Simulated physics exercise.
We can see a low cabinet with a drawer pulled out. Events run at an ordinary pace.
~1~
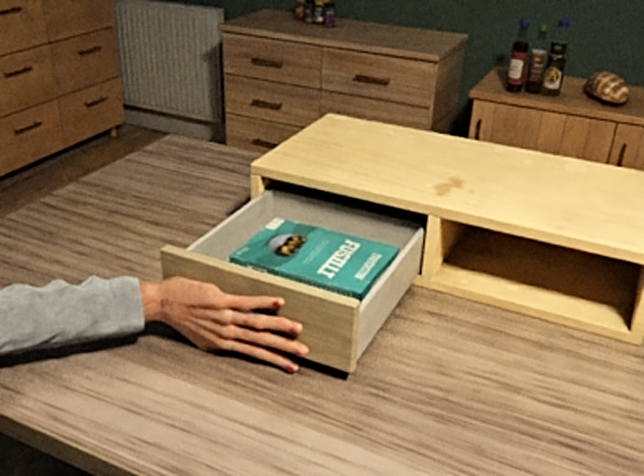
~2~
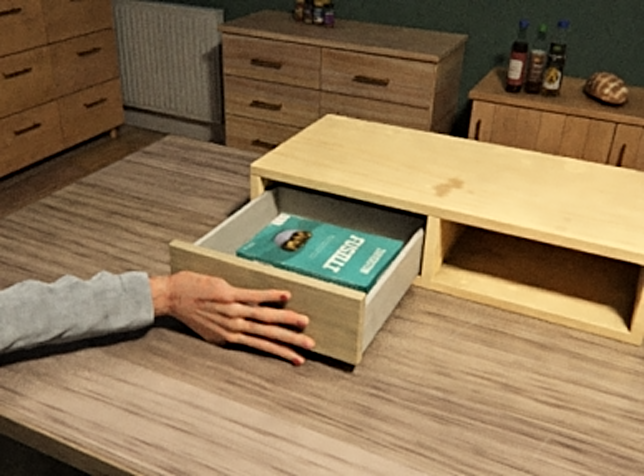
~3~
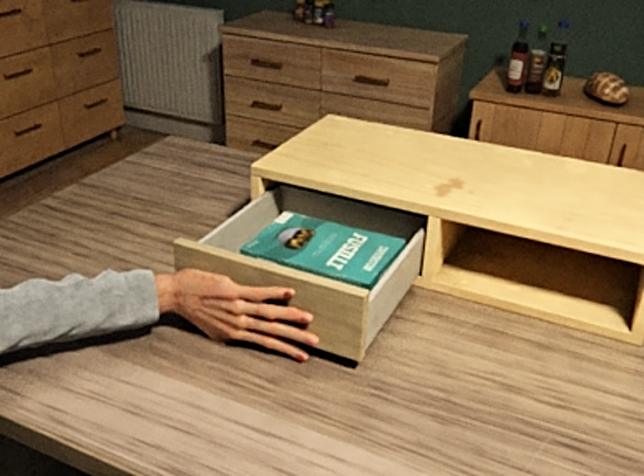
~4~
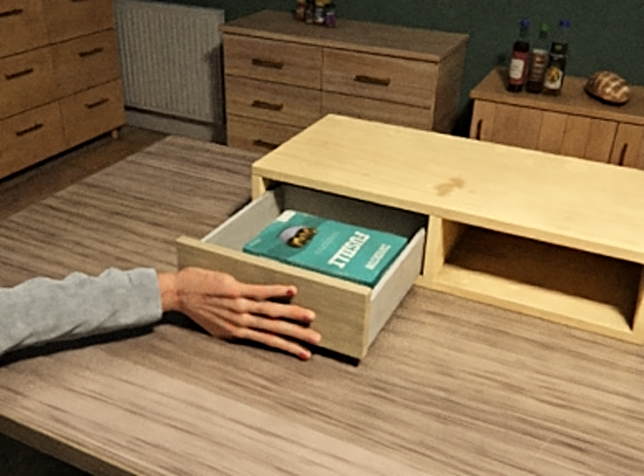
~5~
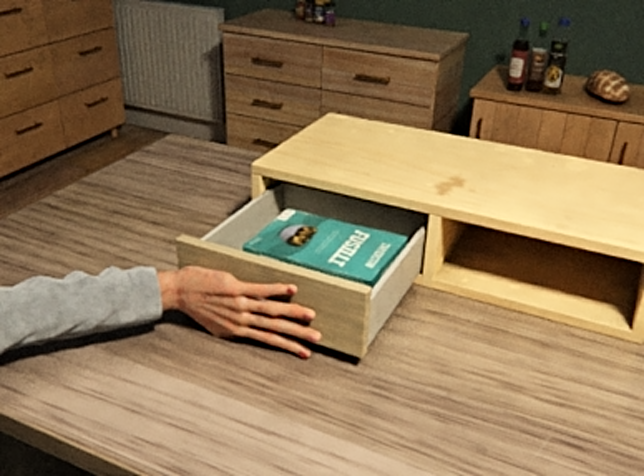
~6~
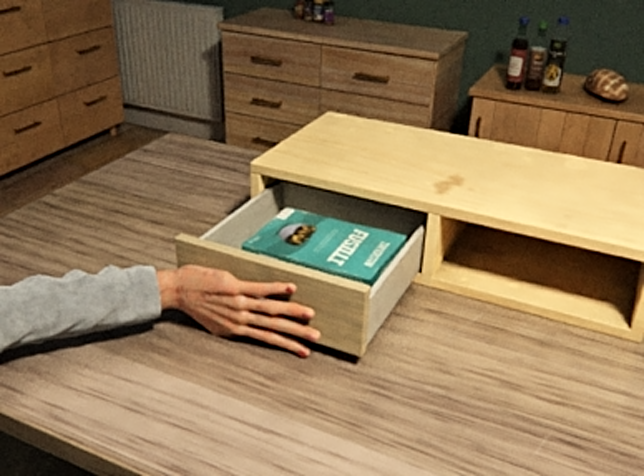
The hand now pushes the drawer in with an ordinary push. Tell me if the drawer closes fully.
Result: Drawer fully in.
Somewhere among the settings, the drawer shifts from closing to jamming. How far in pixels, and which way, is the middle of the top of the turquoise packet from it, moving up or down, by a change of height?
Shift approx. 20 px, direction up.
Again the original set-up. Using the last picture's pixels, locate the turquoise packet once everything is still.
Its middle is close to (385, 195).
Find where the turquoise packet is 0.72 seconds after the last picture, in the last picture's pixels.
Its centre should be around (365, 216).
Then, 0.44 s later than the last frame, drawer about half in.
When it is over, the drawer closes.
